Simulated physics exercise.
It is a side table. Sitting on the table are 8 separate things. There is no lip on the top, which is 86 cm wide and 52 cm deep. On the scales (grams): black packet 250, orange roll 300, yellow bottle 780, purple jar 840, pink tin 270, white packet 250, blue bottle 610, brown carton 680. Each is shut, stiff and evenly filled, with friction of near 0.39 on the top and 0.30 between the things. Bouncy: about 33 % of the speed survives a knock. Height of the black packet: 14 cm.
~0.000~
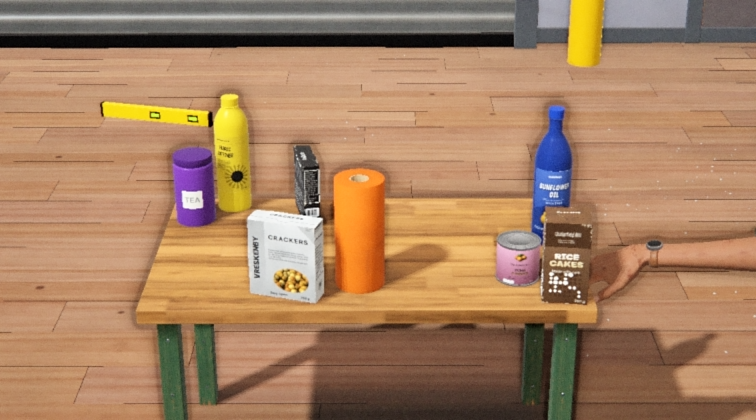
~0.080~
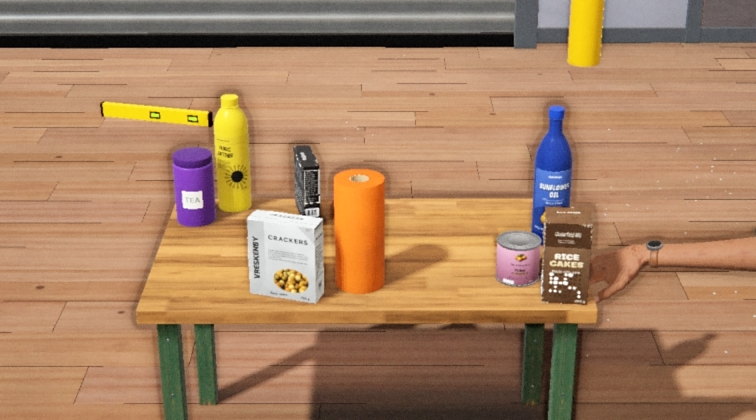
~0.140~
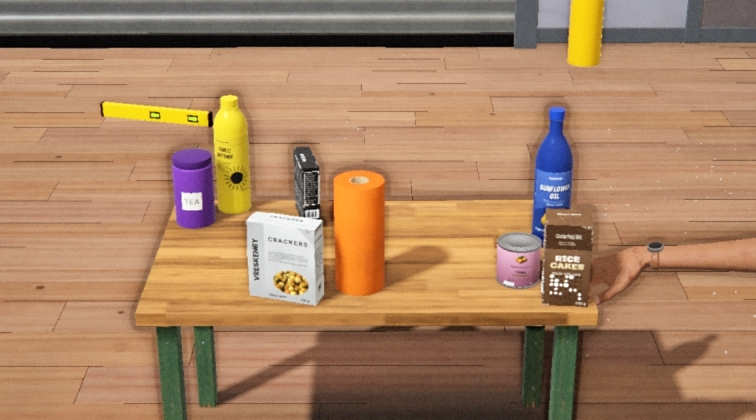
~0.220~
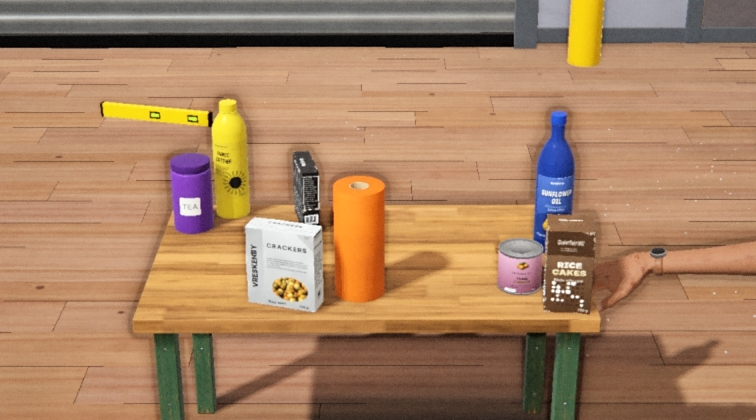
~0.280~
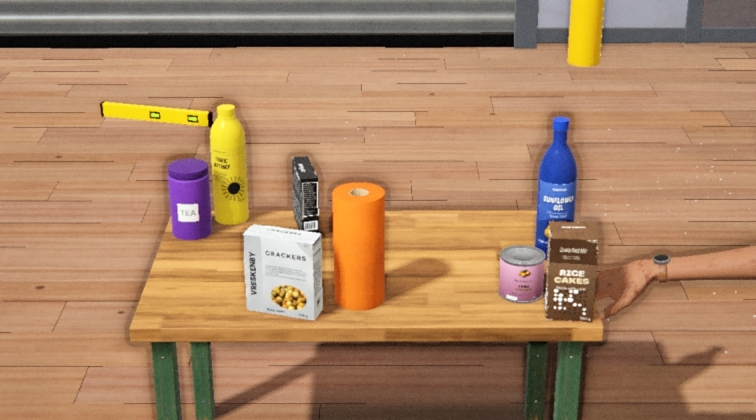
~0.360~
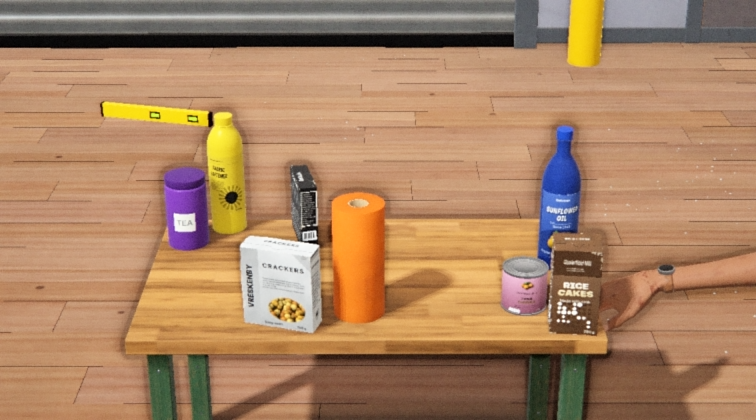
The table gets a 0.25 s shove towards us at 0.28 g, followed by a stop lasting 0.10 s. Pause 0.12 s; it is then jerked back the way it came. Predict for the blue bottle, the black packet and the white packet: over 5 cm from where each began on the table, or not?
Blue bottle - over, black packet - not over, white packet - over.
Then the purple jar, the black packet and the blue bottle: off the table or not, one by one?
Outcome: The purple jar remains on its support; the black packet remains on its support; the blue bottle departs its support.
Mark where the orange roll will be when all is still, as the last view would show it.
It settles somewhere near (360, 231).
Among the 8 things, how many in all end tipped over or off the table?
The count comes out at 4.
After 0.86 s, white packet and brown carton now off the table; blue bottle 59° off upright near (567, 227); black packet moved 2 cm near (307, 188).
After 1.36 s, blue bottle on its side near (583, 245); yellow bottle on its side.
In the end (2.3 s), off the table, white packet, blue bottle and brown carton; toppled on the table, yellow bottle; the other 4 under 5 cm from the start. At the end, from the last picture's camera, black packet near (307, 185).
